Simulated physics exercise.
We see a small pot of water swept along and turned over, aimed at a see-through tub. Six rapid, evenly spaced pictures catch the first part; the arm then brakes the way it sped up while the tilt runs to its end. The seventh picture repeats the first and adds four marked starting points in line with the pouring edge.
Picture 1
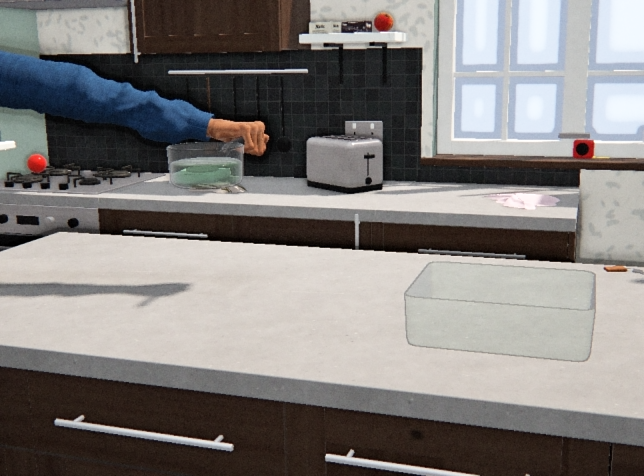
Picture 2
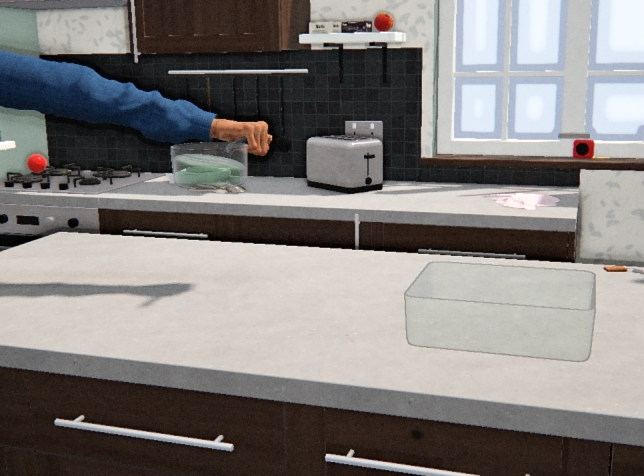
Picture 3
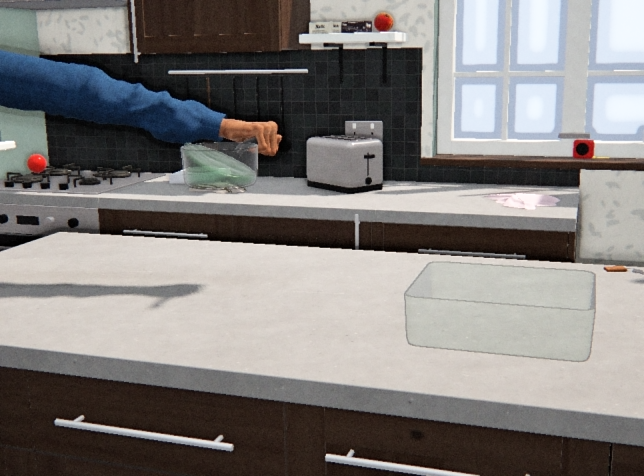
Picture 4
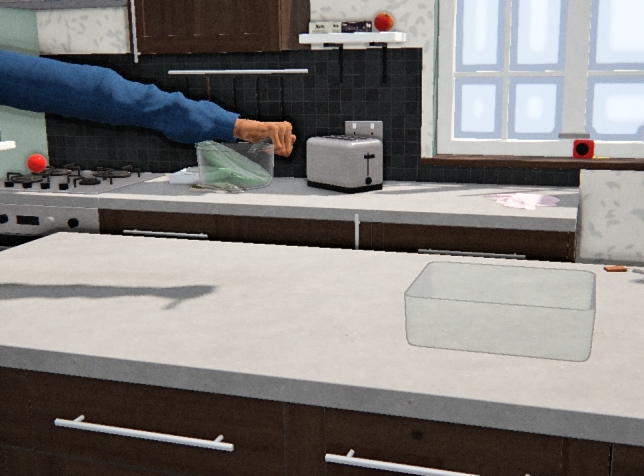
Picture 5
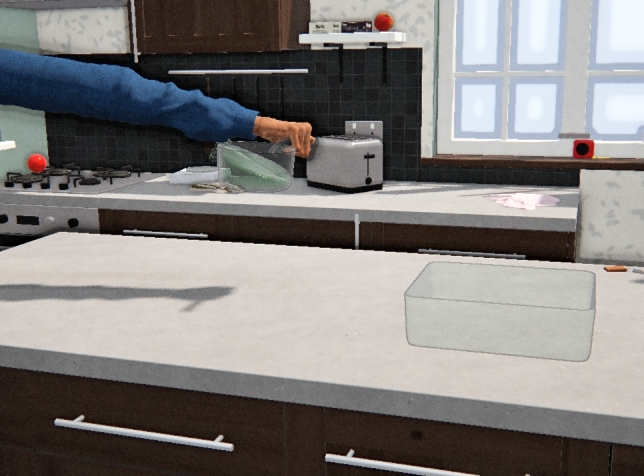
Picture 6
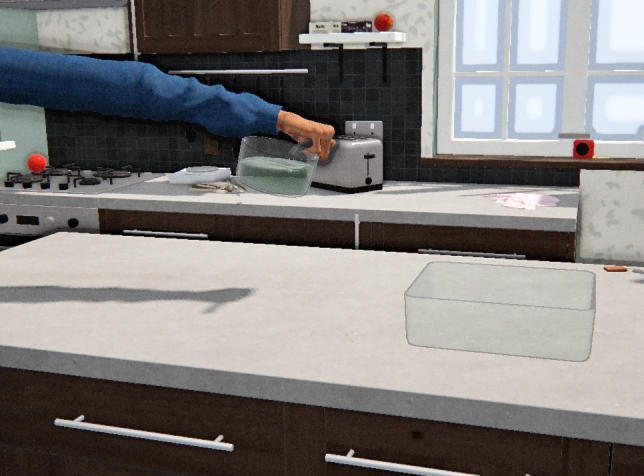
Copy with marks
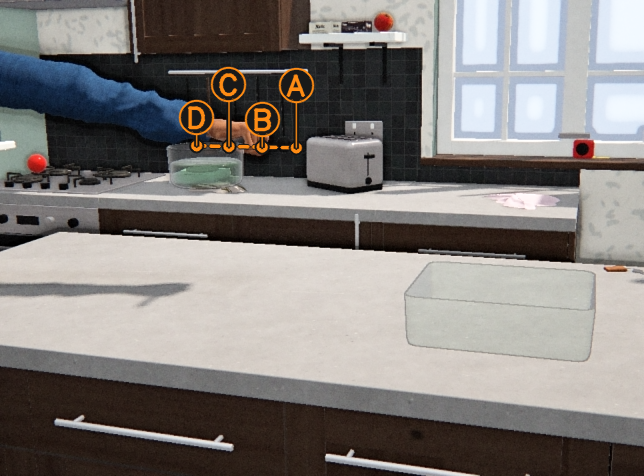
In a kitchen, a blue-sleeved arm held a small clear container of greenish water over the back counter, then carried it right past the toaster's front, tilting it slightly as the water sloshed.
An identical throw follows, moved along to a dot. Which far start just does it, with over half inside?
Take B.
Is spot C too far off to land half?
Yes.
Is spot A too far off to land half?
No.
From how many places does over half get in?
Two of them.
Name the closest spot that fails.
C.
On the marked copy, A at (296, 147); B at (262, 147); C at (228, 146); D at (196, 145).
For spot A, about 73 % lands in the tub, 11 % falls short and 16 % goes beside or beyond.
For spot B, about 63 % lands in the tub, 26 % falls short and 11 % goes beside or beyond.
For spot C, about 35 % lands in the tub, 58 % falls short and 7 % goes beside or beyond.
For spot D, about 2 % lands in the tub, 98 % falls short.
